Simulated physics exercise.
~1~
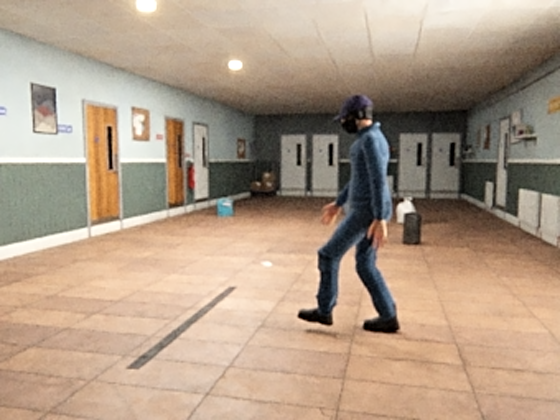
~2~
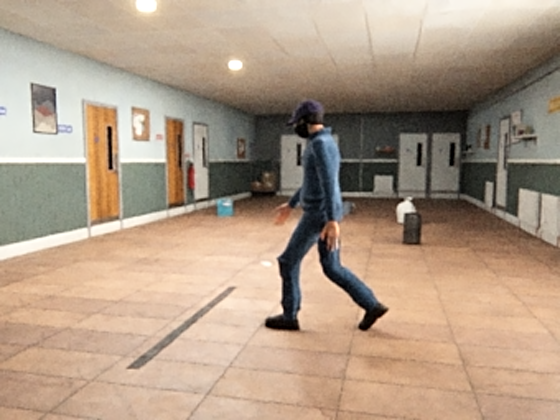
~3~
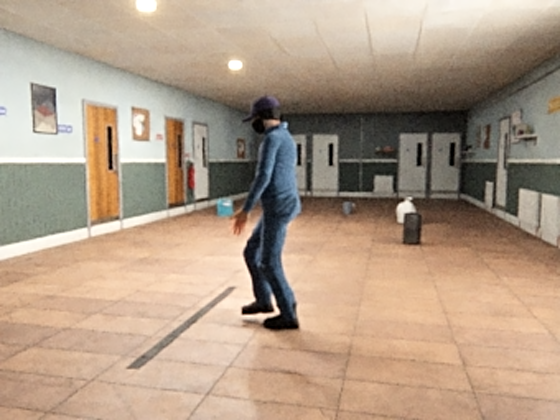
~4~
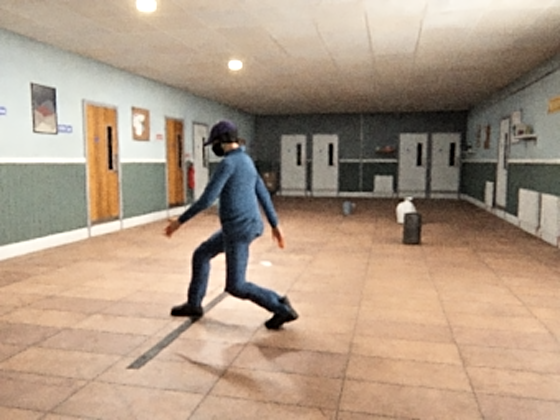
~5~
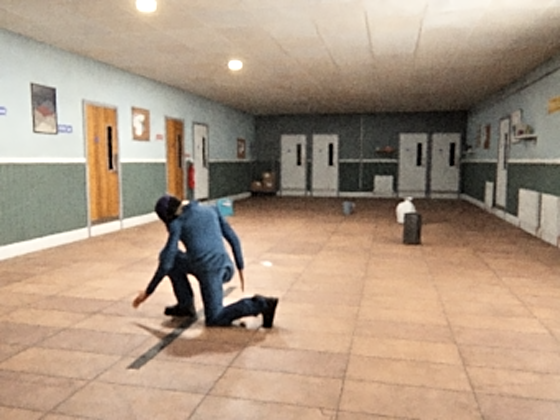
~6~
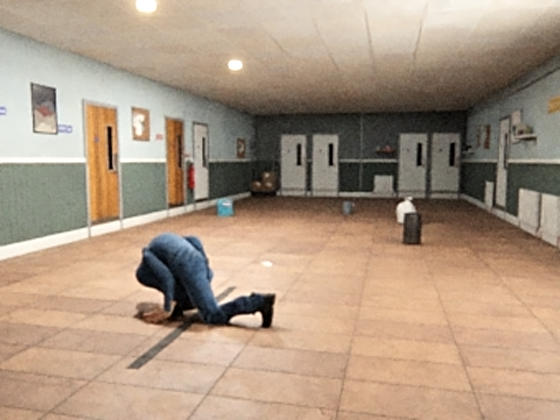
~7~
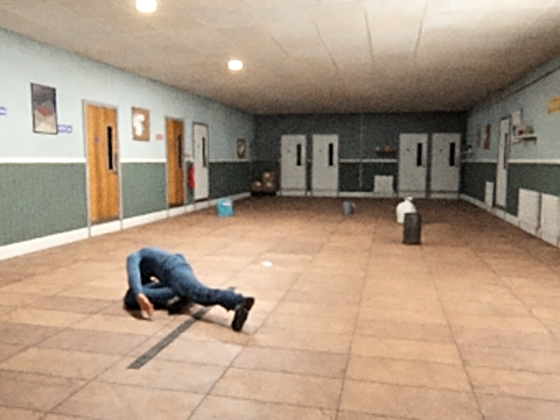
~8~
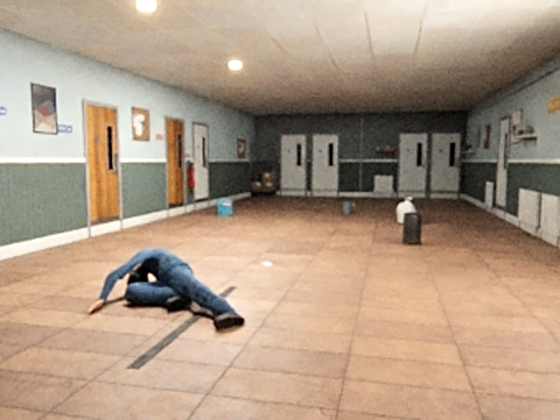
A person in blue clothes and a dark cap walks leftward across the tiled floor of a wide hall, seen from a still viewpoint facing the far wall. Orange and pale doors line the left wall, more pale doors stand at the back, and a white container and a dark one sit on the right. Nearing a black strip on the floor, the person lurches into a long, low stride and drops to one knee. The body folds forward, head and hands to the tiles, then rolls onto its side. It ends lying across the strip, hips beyond it, one arm stretched left.
